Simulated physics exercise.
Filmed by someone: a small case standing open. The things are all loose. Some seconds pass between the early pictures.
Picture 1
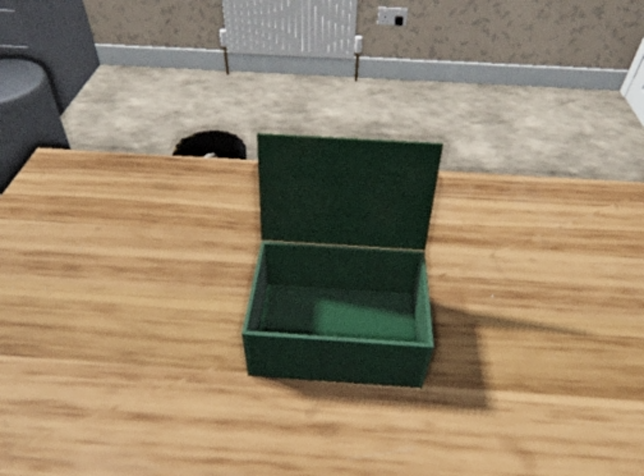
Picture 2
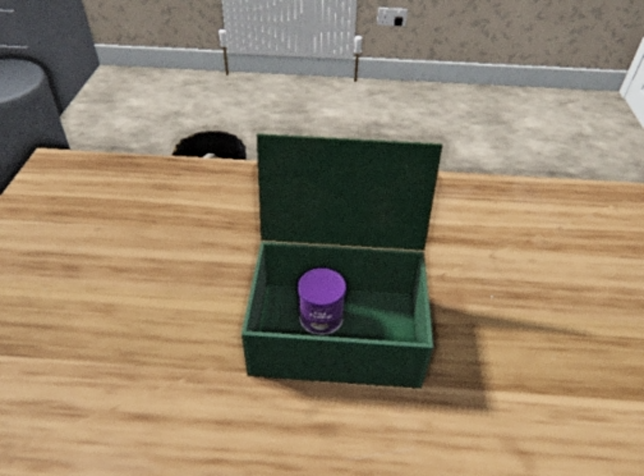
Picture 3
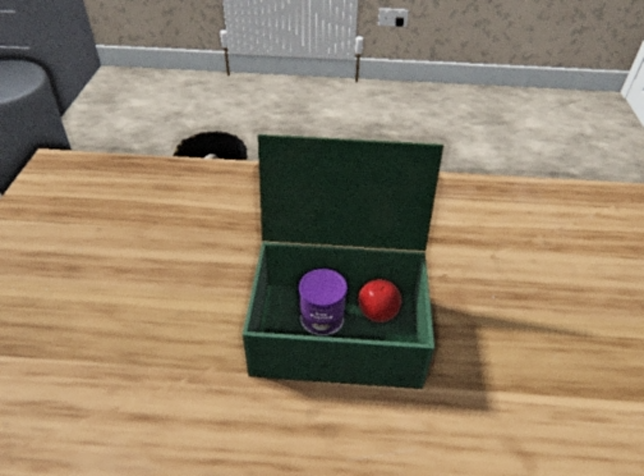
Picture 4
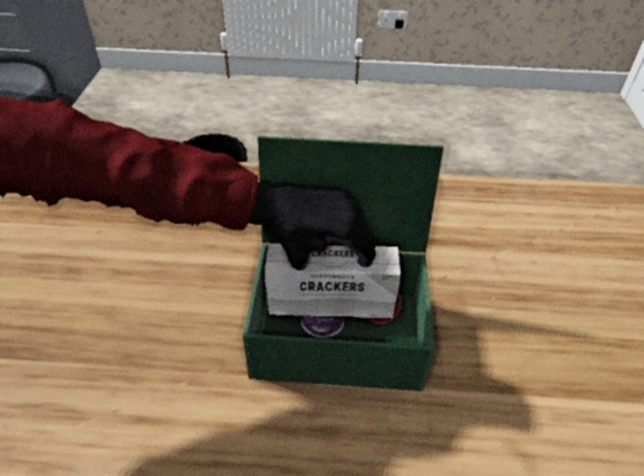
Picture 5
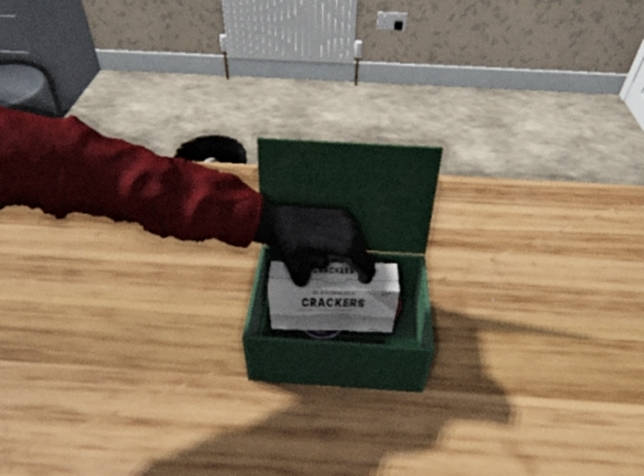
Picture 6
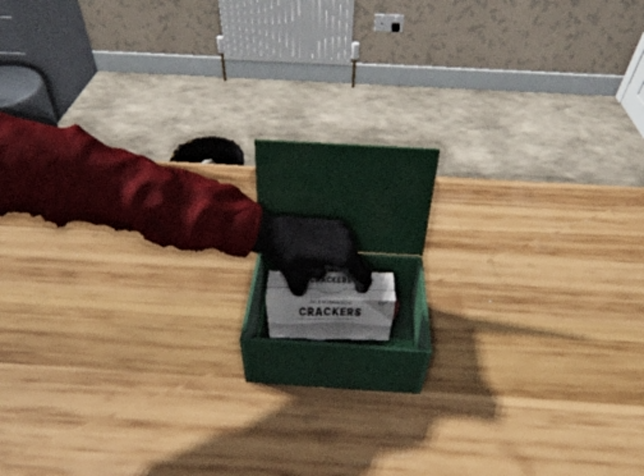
A purple tin, then a red apple appear in a green box before a gloved hand lowers crackers inside.
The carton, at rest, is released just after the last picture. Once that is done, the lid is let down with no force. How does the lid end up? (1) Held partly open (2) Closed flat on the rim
2, closed flat on the rim.
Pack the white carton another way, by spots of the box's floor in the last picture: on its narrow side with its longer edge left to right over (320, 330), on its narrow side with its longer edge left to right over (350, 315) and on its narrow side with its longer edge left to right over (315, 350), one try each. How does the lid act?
The first time the lid can't shut, the second time it can't shut, and the third time it can't shut.
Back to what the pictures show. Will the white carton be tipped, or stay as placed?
Looking at the last picture, it is left as set.
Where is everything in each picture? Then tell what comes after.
In the first frame, the last thing is not in view yet.
In the second frame, the last thing is not in view yet.
In the third frame, the last thing is not in view yet; red apple (380, 301).
The fourth frame shows still above its spot; white carton (332, 281).
The fifth frame shows still above its spot; white carton (333, 297).
The sixth frame shows in place under the hand; white carton (330, 306).
Then, 1.20 s past the last view, lid starting down; white carton displaced a little near (328, 341).
Then, 1.90 s past the last view, lid 36° above the rim; white carton displaced a little near (328, 341).
Finally, lid shut; moved from the start, white carton; the other 2 still in place. Final places as the last picture's camera would see them, white carton near (328, 341).
